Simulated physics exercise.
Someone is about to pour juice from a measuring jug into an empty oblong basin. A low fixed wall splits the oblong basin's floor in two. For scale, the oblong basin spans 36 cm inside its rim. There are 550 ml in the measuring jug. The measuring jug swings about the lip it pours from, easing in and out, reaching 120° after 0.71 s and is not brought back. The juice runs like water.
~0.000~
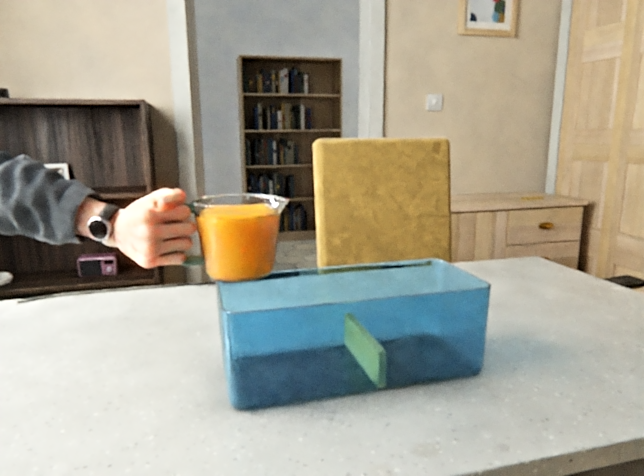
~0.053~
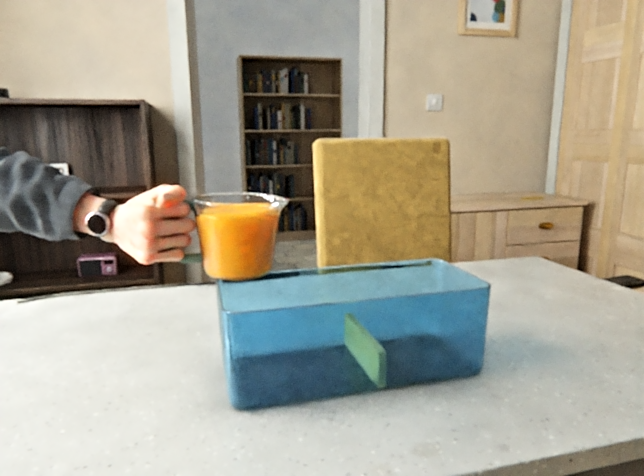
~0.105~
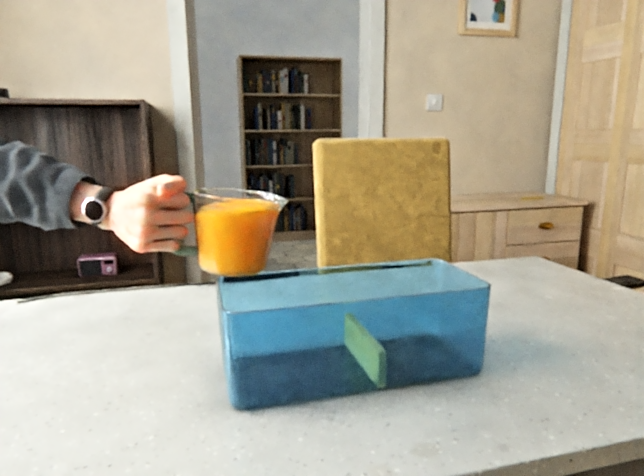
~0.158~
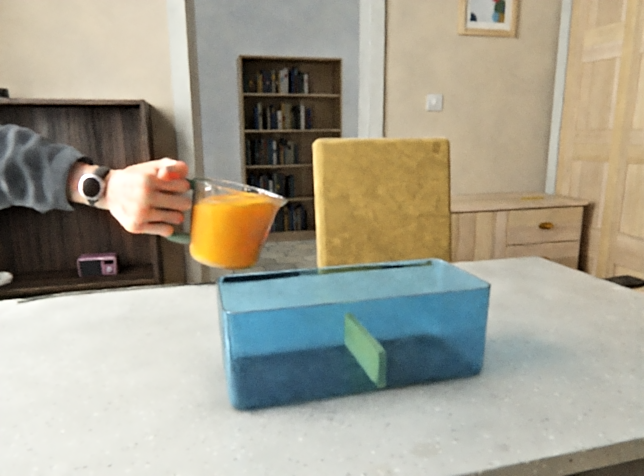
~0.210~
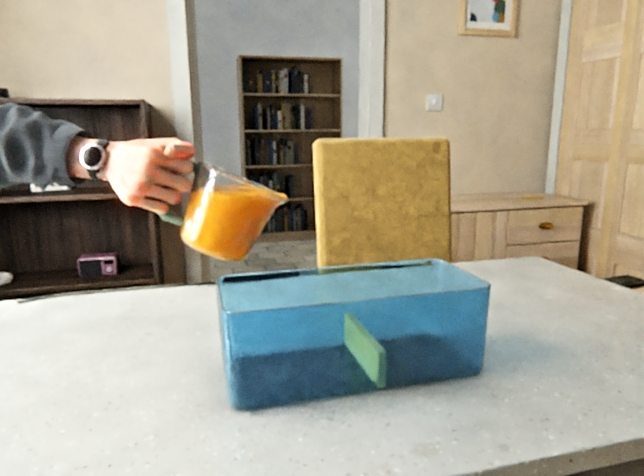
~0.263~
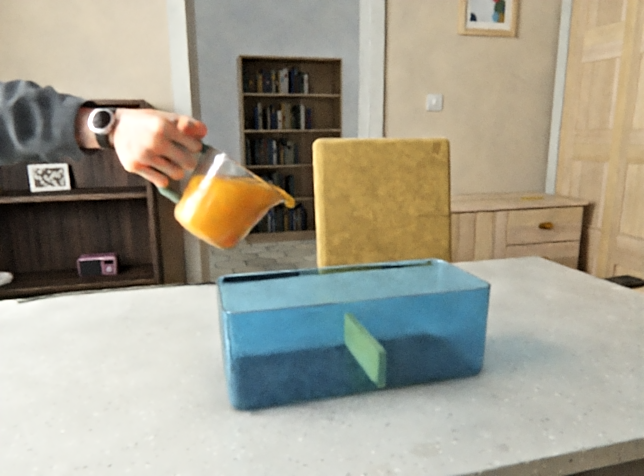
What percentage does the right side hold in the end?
The far part has some 67 per cent.
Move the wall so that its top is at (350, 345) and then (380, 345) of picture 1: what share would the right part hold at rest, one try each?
In turn about 80 and 25 per cent.
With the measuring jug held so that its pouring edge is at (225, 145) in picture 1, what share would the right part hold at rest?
In that case some 5 per cent.
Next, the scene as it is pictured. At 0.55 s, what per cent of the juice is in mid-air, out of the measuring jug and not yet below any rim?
About 46 per cent.
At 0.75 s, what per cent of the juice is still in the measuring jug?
Near 1 in a hundred.
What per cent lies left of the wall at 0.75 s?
About 24 per cent.
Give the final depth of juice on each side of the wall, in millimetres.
Some 6 mm on the left and 16 mm on the right.
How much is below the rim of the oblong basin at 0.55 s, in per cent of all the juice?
About 14 per cent.
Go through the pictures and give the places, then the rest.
Tilt 0°; pouring edge (288, 199); surface from (197, 212) to (278, 209); the oblong basin's rim runs from (219, 295) to (465, 273); the wall's top is at (363, 331), in the first frame.
Tilt 2°; pouring edge (288, 199); surface from (197, 212) to (278, 207), in the second frame.
Tilt 6°; pouring edge (288, 199); surface from (196, 210) to (278, 202), in the third frame.
Tilt 14°; pouring edge (288, 200); surface from (195, 202) to (280, 198), in the fourth frame.
Tilt 24°; pouring edge (287, 200); surface from (192, 191) to (284, 196); 1 per cent is over the edge, in the fifth frame.
Tilt 36°; pouring edge (287, 200); surface from (186, 189) to (278, 191); 2 per cent is over the edge, in the sixth frame.
Then, 0.55 s in, the tilt is 105° and 42 per cent is still to pour, 13 is left of the wall and 0 right of it.
Then, 0.75 s in, the tilt is 120° and 1 per cent is still to pour, 23 is left of the wall and 66 right of it.
Then, 0.97 s in, the tilt is 120° and 0 per cent is still to pour, 29 is left of the wall and 67 right of it.
Then, 1.21 s in, the tilt is 120° and 0 per cent is still to pour, 31 is left of the wall and 67 right of it.
Finally, 31 per cent lies left of the wall, 67 right of it and 2 outside.
